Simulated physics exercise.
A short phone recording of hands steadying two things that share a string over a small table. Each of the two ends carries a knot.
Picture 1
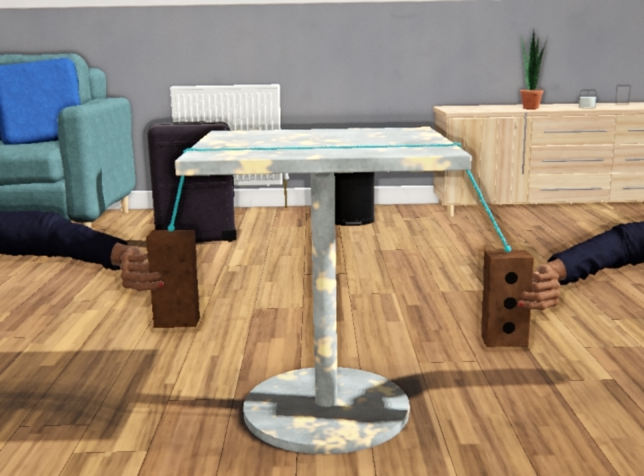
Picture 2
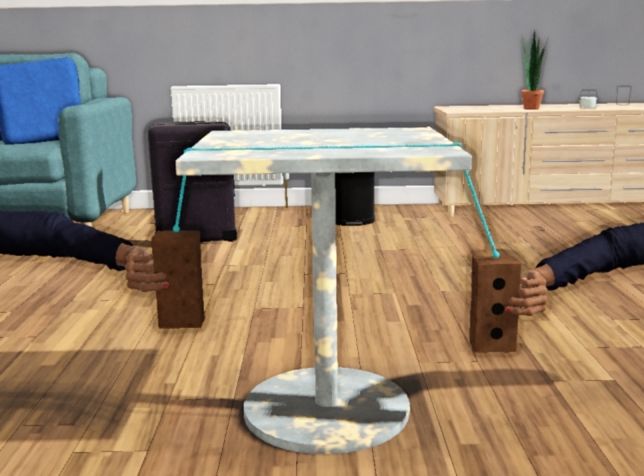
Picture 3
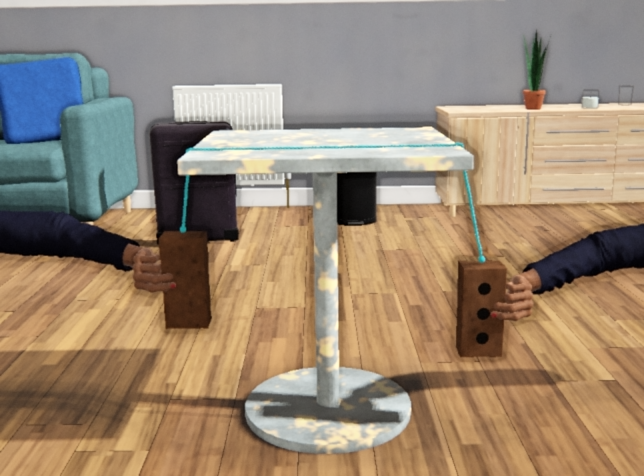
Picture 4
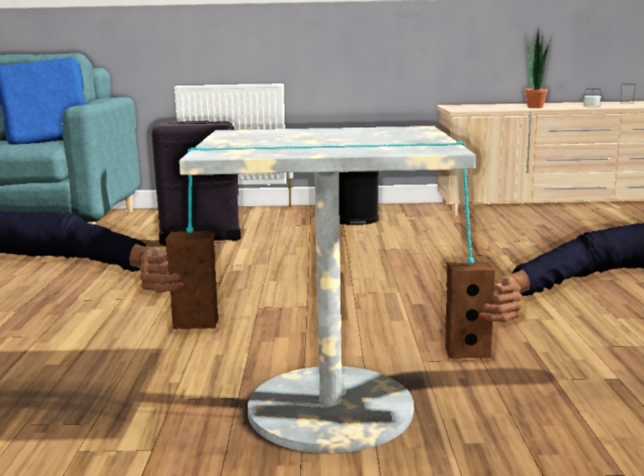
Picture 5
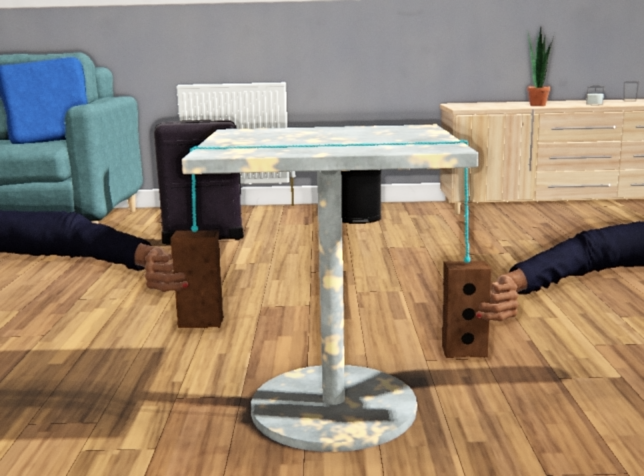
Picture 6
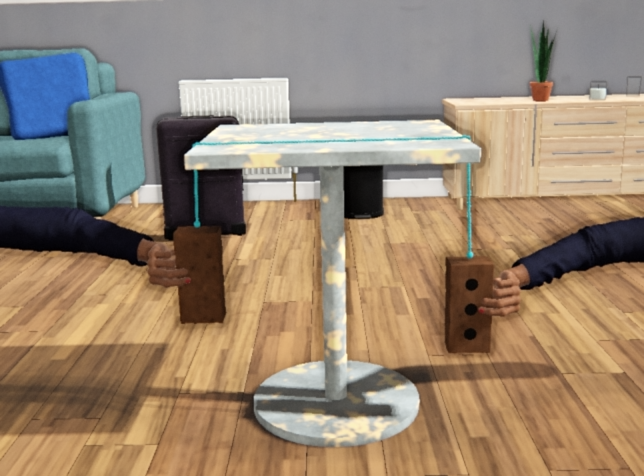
In a living room, two hands held brown bricks tied to a blue string draped over a small table, and eased them slightly inward until the string's ends hung nearly straight down.
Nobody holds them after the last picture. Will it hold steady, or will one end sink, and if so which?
No motion.
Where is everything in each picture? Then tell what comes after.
The first picture shows left brick (174, 279); right brick (506, 299); string over the top (345, 147).
The second picture shows left brick (179, 280); right brick (495, 304).
The third picture shows left brick (186, 280); right brick (480, 309).
The fourth picture shows left brick (193, 280); right brick (469, 310).
The fifth picture shows left brick (198, 279); right brick (466, 309).
The sixth picture shows left brick (201, 275); right brick (468, 305); string over the top (354, 141).
Then, 0.44 s past the final frame, left brick at the same height near (205, 275); right brick at the same height near (462, 305).
Then, 0.96 s past the final frame, left brick at the same height near (202, 275); right brick at the same height near (464, 305).
Then, 1.48 s past the final frame, left brick at the same height near (205, 275); right brick at the same height near (466, 305).
When it is over, left brick at the same height near (205, 275); right brick at the same height near (459, 305). The string hangs still.
